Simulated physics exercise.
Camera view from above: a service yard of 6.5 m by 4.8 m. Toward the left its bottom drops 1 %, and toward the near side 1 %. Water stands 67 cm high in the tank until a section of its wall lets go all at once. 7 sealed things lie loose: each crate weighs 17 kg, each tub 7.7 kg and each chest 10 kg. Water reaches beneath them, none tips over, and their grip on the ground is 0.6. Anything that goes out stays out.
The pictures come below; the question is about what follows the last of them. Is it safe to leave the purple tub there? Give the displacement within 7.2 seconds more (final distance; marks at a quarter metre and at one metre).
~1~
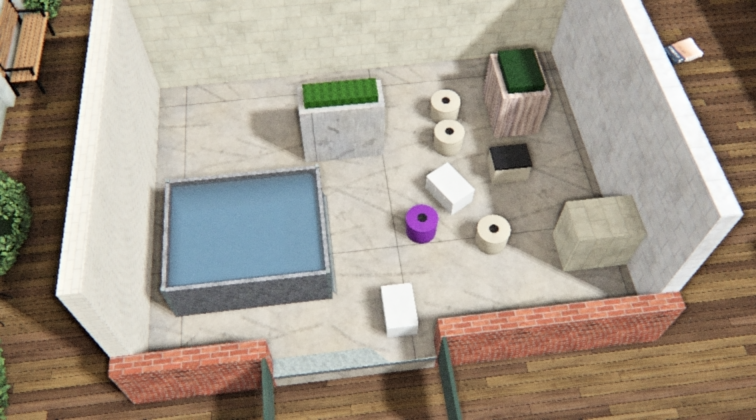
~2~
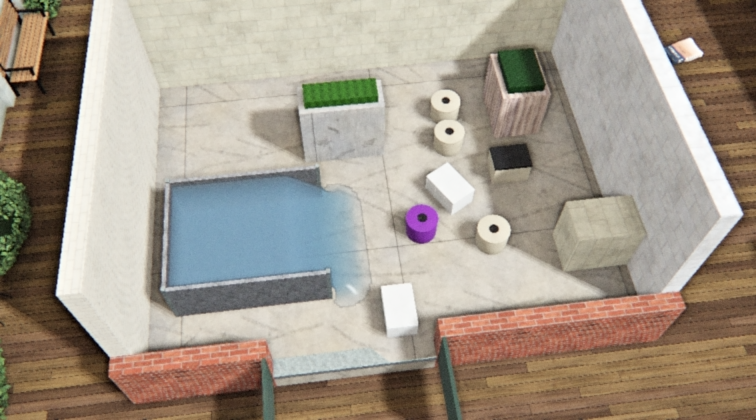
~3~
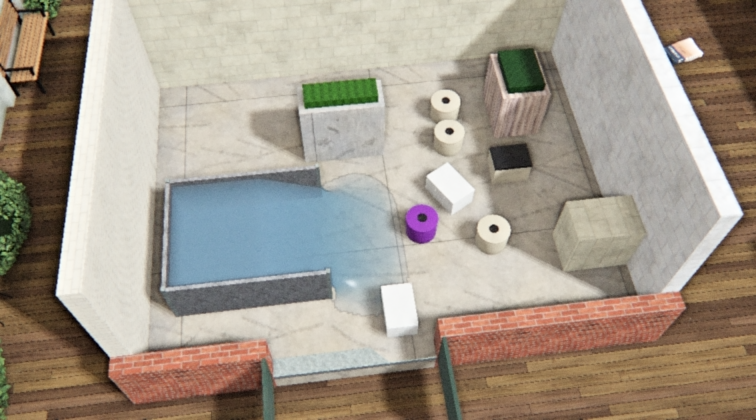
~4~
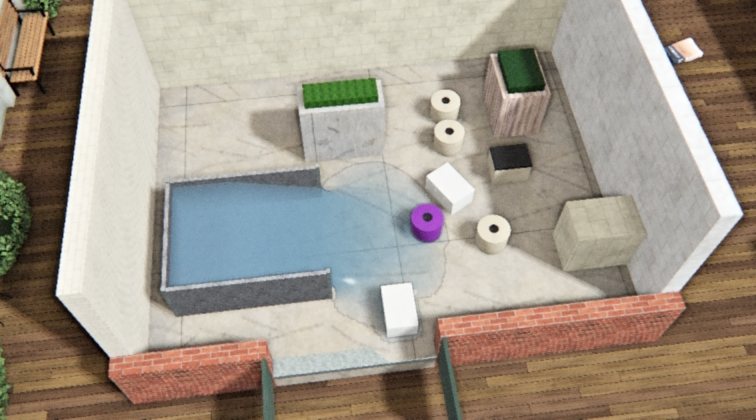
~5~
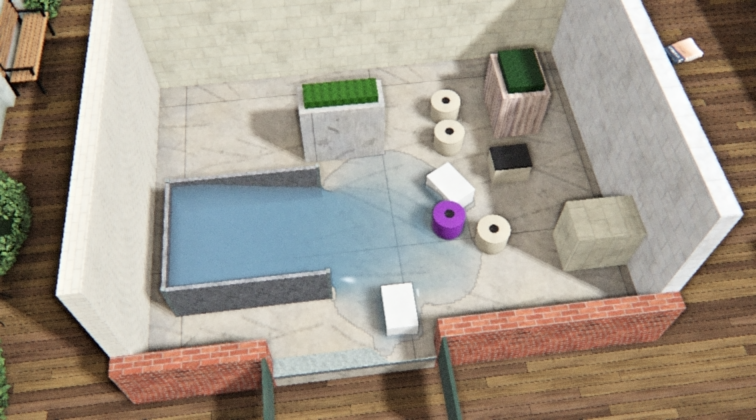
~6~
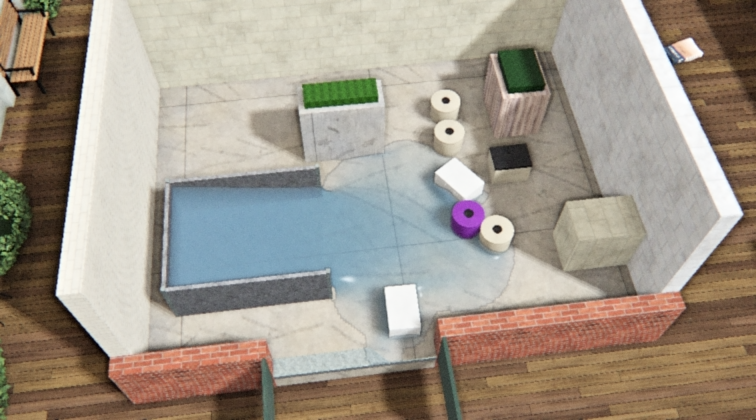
Goes a long way.
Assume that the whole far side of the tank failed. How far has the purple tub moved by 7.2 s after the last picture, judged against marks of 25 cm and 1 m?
Note: Purple tub displaced moderately.
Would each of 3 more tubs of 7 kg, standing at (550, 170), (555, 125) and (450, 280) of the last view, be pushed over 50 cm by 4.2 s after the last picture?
Respectively: Greater, greater, greater.
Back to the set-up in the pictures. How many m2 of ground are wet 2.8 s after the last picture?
Around 21 m2 of it.
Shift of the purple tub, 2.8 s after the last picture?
Roughly 300 cm.
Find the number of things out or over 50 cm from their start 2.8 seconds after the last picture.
7.
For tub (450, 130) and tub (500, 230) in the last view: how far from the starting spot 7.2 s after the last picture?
Lab note - net shifts in order: 450 cm; 120 cm.
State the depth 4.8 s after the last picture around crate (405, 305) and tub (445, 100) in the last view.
I'd estimate 4 cm for the first and 5 cm for the second.
Then, 0.9 s after the last picture the purple tub is near (552, 186), 1.9 m from its start, afloat; 0 of 7 are out; 3 afloat.
Then, 2.8 s after the last picture the purple tub is near (568, 121), 2.8 m from its start, afloat; 0 of 7 are out; 6 afloat.
Then, 4.8 s after the last picture the purple tub is near (540, 66), 3.4 m from its start, afloat; 0 of 7 are out; 5 afloat.
Then, 7.2 s after the last picture the purple tub is near (470, 60), 3.1 m from its start, afloat; 0 of 7 are out; 6 afloat.
